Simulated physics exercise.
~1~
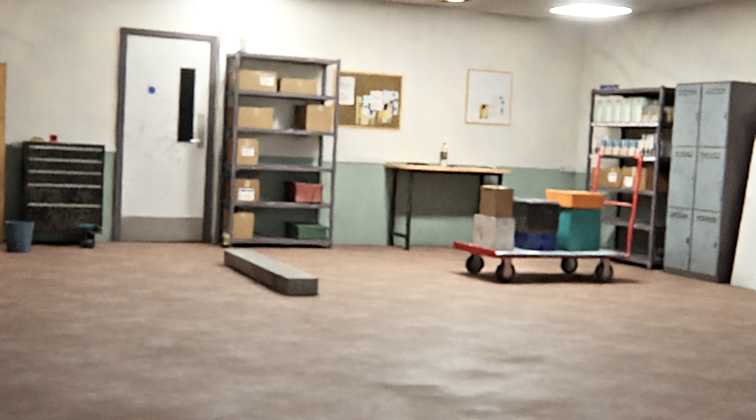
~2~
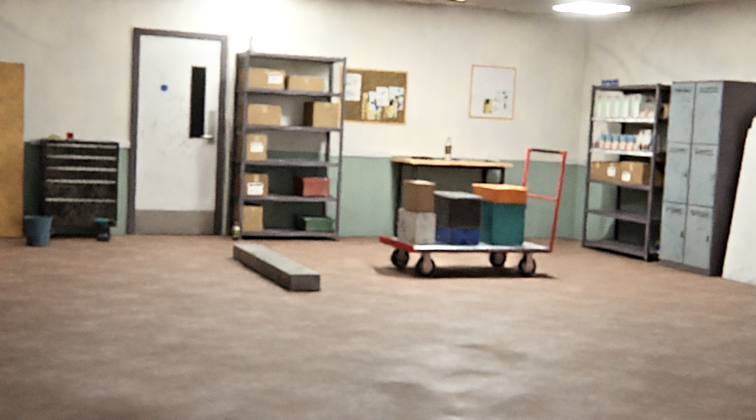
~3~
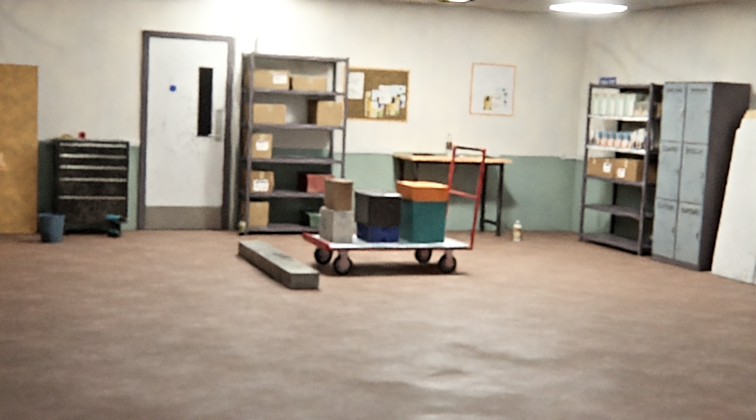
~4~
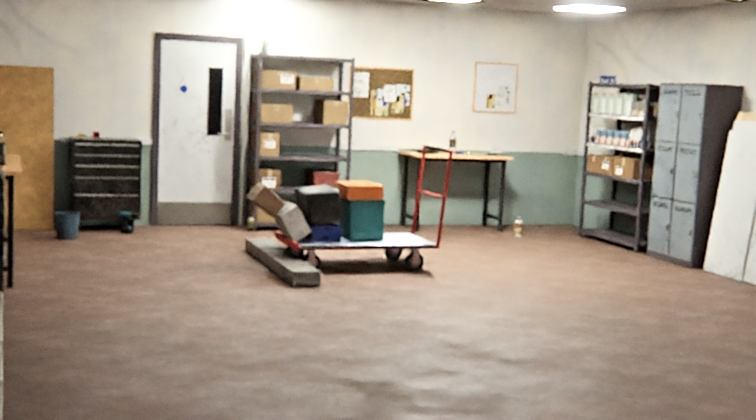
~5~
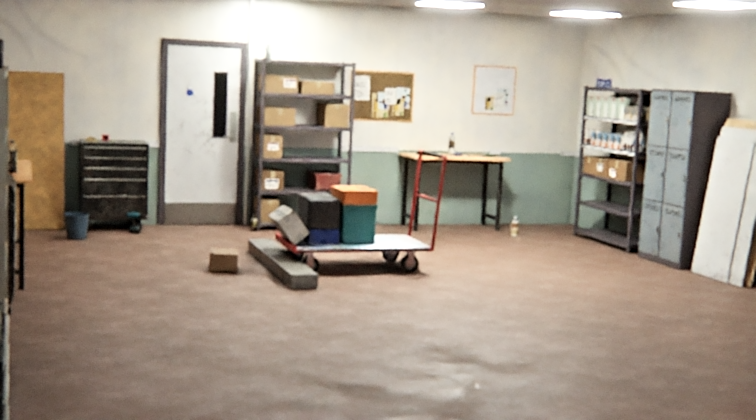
A flat stock cart with a red handle rolls leftward across the brown floor of a storeroom, seen from across the room as the view drifts slightly. It carries a brown box on a pale carton at the front, a black case on a blue carton in the middle, and an orange tote on a teal one behind. Shelves, a door and lockers line the walls. The cart jams against a low grey kerb, and the brown and pale boxes tip forward. The brown one tumbles to the floor beyond the kerb, while the pale carton stays leaning and the rest remain aboard.
